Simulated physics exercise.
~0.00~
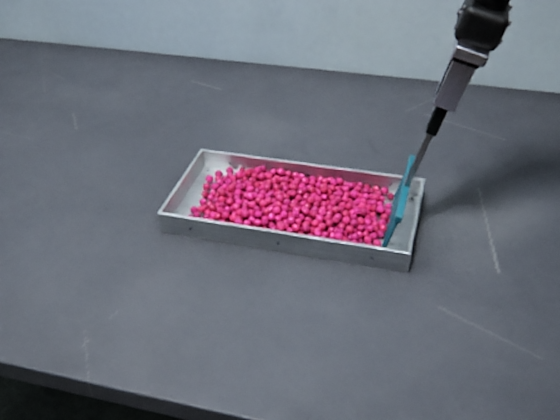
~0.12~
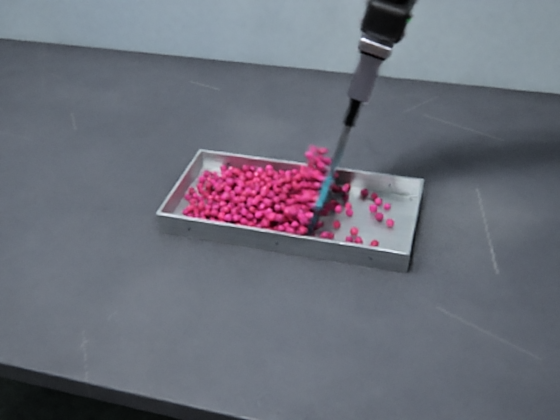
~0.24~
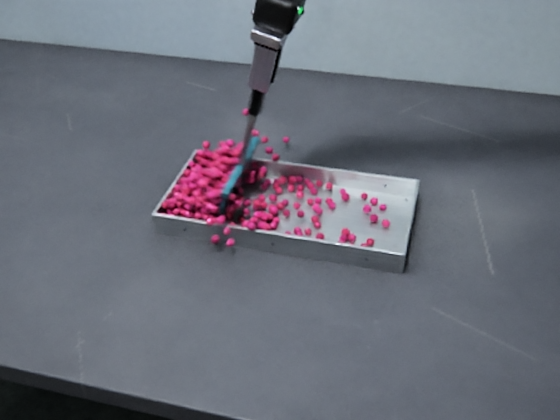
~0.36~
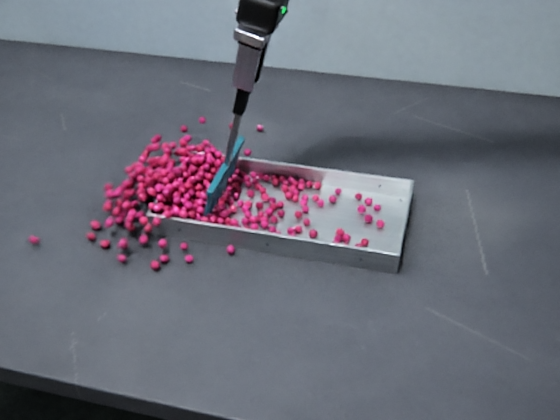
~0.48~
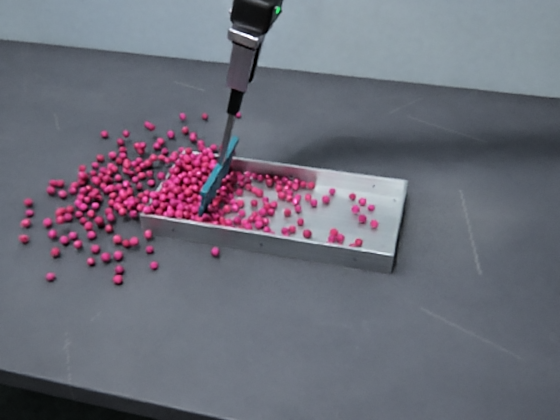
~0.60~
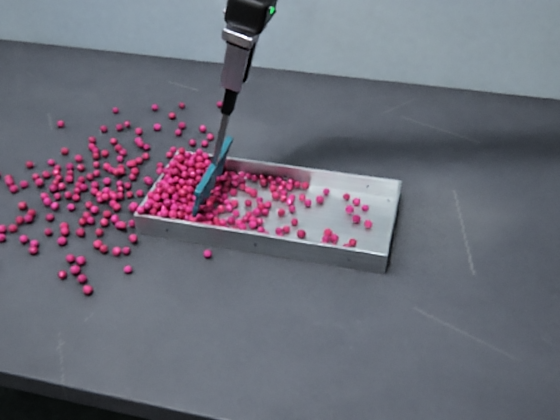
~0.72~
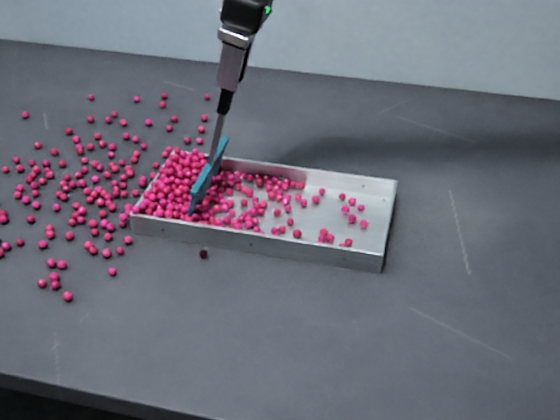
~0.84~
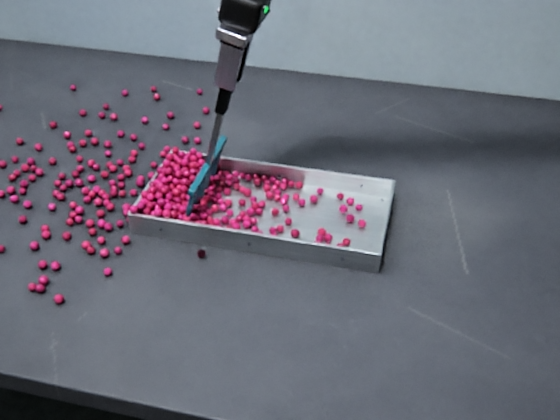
On a dark grey table against a pale wall, a shallow metal tray holds a bed of bright pink beads, with a robot arm's teal fork lowered into its right end. The fork sweeps left through the tray, pushing the beads into a growing heap and leaving a few scattered behind it. As it nears the left end, the heap surges up and spills over the rim. Beads scatter and roll leftward across the table while the fork comes to a stop inside the tray. At the end, many beads lie spread on the table, but most remain in the tray, crowded at its left end.
